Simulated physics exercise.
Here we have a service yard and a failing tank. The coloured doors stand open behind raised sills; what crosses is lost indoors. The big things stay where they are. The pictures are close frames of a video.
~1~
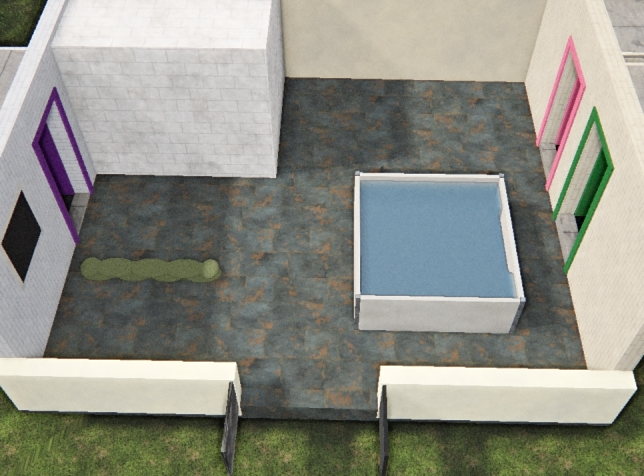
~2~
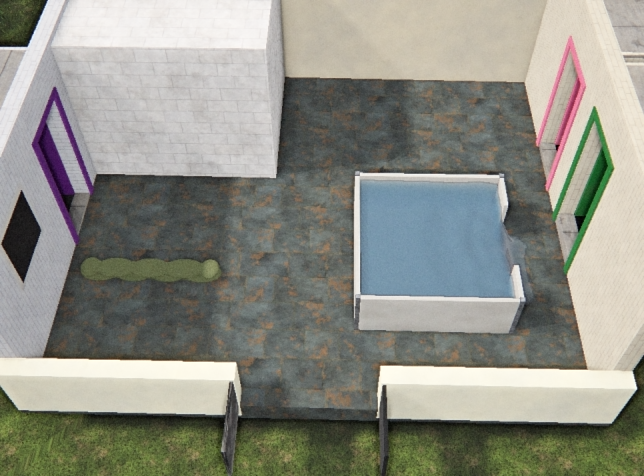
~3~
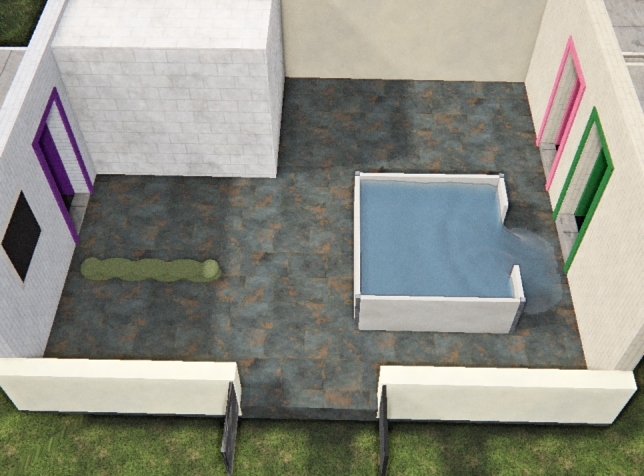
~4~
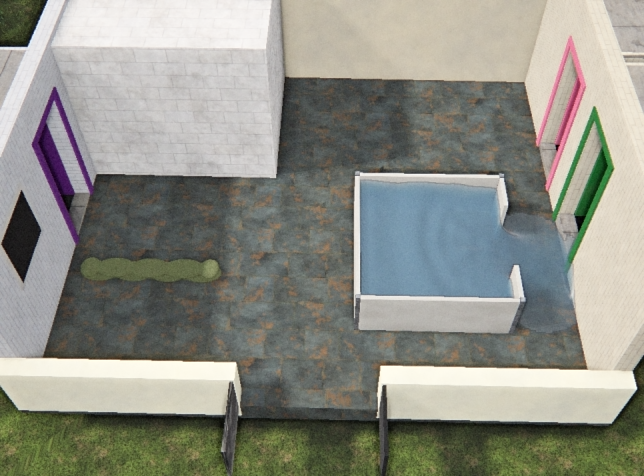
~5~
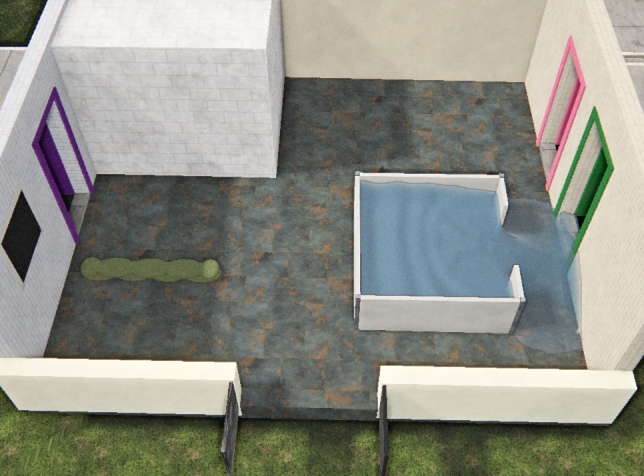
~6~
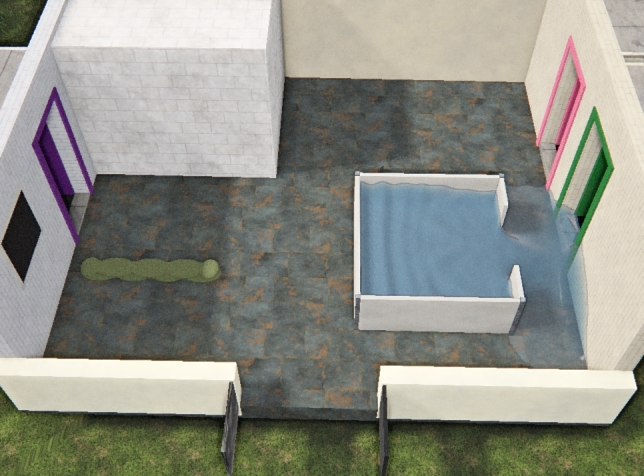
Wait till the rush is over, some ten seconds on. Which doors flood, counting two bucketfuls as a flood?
The green door lets in a lot; the purple door admits no more than that; the pink door admits no more than that.
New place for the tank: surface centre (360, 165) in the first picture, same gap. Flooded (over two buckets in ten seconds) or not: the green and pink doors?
Green door lets more in; pink door floods.
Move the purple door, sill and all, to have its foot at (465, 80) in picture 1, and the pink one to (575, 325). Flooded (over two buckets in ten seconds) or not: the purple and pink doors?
Then: The purple door is over, the pink door floods.
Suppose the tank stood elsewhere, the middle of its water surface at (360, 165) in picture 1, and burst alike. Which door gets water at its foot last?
Last comes the door marked purple.
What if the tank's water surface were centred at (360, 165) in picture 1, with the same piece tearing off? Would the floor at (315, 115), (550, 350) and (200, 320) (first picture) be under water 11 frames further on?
One after the other: Dry, covered, no water.
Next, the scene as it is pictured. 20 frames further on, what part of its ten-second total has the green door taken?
About 90 per cent.
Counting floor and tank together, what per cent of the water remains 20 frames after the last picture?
Near 90 in a hundred.
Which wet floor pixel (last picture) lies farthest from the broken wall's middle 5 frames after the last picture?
Roughly at (531, 110).
A moment on, water covers 15 % of the floor; the green door far over two buckets in, the purple door not reached, the pink door wet at the sill, nothing in.
Next, water covers 30 % of the floor; the green door far over two buckets in, the purple door not reached, the pink door wet at the sill, nothing in.
Then, water covers 55 % of the floor; the green door far over two buckets in, the purple door not reached, the pink door wet at the sill, nothing in.
Later, water covers 75 % of the floor; the green door far over two buckets in, the purple door wet at the sill, nothing in, the pink door wet at the sill, nothing in.
In the end, water covers 95 % of the floor; the green door far over two buckets in, the purple door wet at the sill, nothing in, the pink door wet at the sill, nothing in.
